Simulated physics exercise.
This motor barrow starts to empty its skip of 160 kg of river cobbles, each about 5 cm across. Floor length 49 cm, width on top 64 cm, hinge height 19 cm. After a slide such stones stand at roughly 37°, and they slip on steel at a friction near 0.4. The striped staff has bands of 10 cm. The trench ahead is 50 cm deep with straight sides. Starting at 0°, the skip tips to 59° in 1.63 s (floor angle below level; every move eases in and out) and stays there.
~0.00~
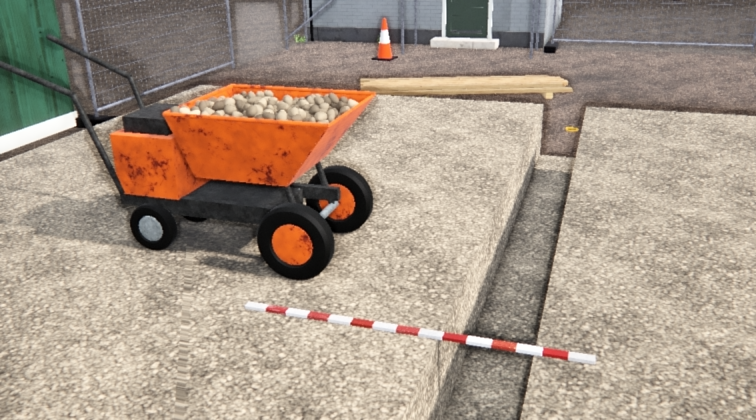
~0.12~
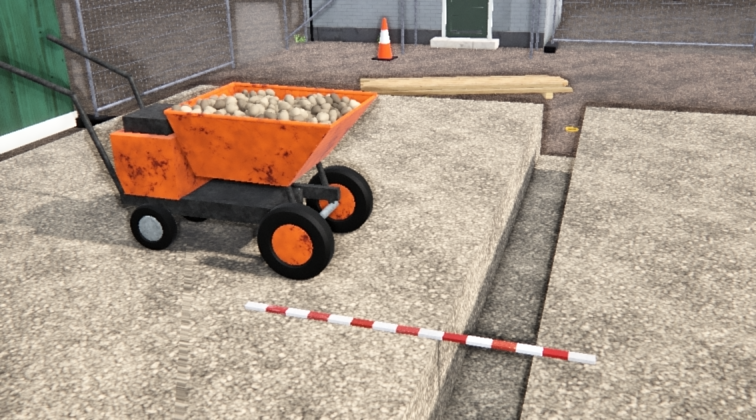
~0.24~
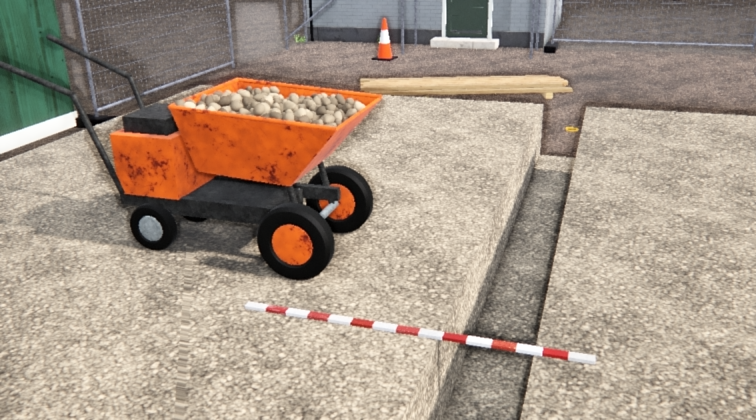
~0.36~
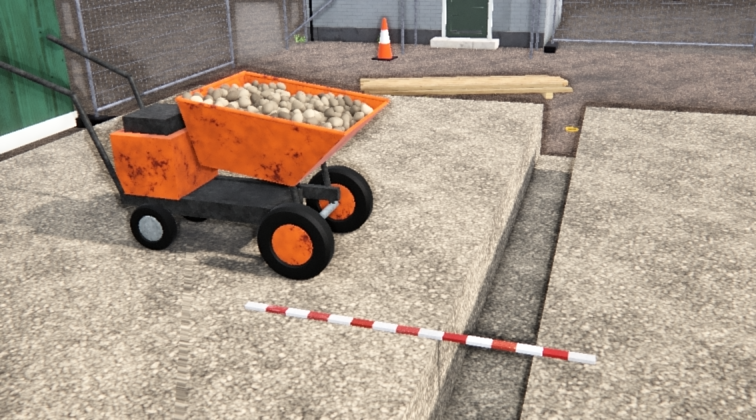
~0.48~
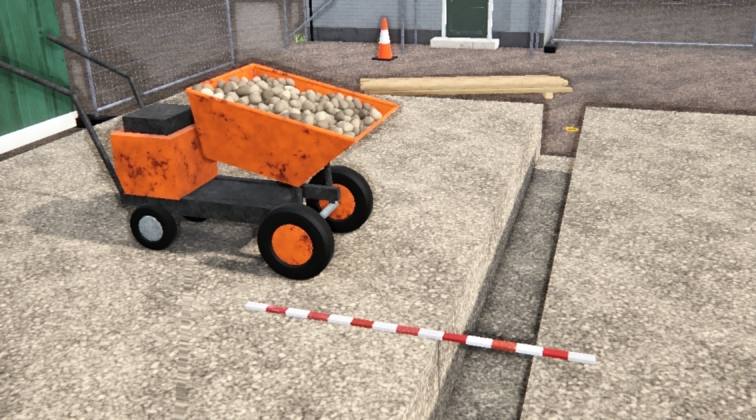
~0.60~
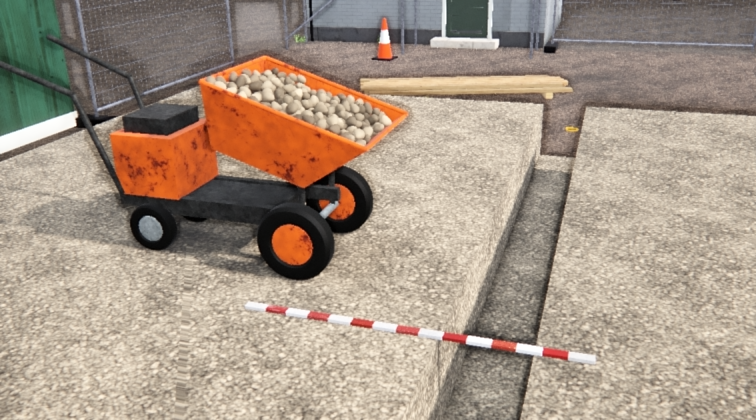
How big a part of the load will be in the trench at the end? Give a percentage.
About 56 per cent.
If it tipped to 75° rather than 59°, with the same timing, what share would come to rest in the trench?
It would be near 85 per cent.
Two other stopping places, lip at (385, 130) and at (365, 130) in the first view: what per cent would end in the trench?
First some 65, then 70 per cent.
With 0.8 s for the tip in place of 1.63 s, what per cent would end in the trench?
In that case some 60 per cent.
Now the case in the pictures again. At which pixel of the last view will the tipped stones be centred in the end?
Near (497, 350).
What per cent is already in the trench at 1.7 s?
About 10 per cent by then.
After 1.2 s the floor is at 50°; 100 % in the skip; the foremost stones are at (420, 190).
After 1.7 s the floor is at 59°; 80 % in the skip, 9 % short of the trench, 11 % in the trench; the foremost stones are at (522, 363).
After 2.1 s the floor is at 59°; 61 % in the skip, 11 % short of the trench, 28 % in the trench; the foremost stones are at (531, 391).
After 4.0 s the floor is at 59°; 29 % in the skip, 15 % short of the trench, 56 % in the trench; the foremost stones are at (536, 367).
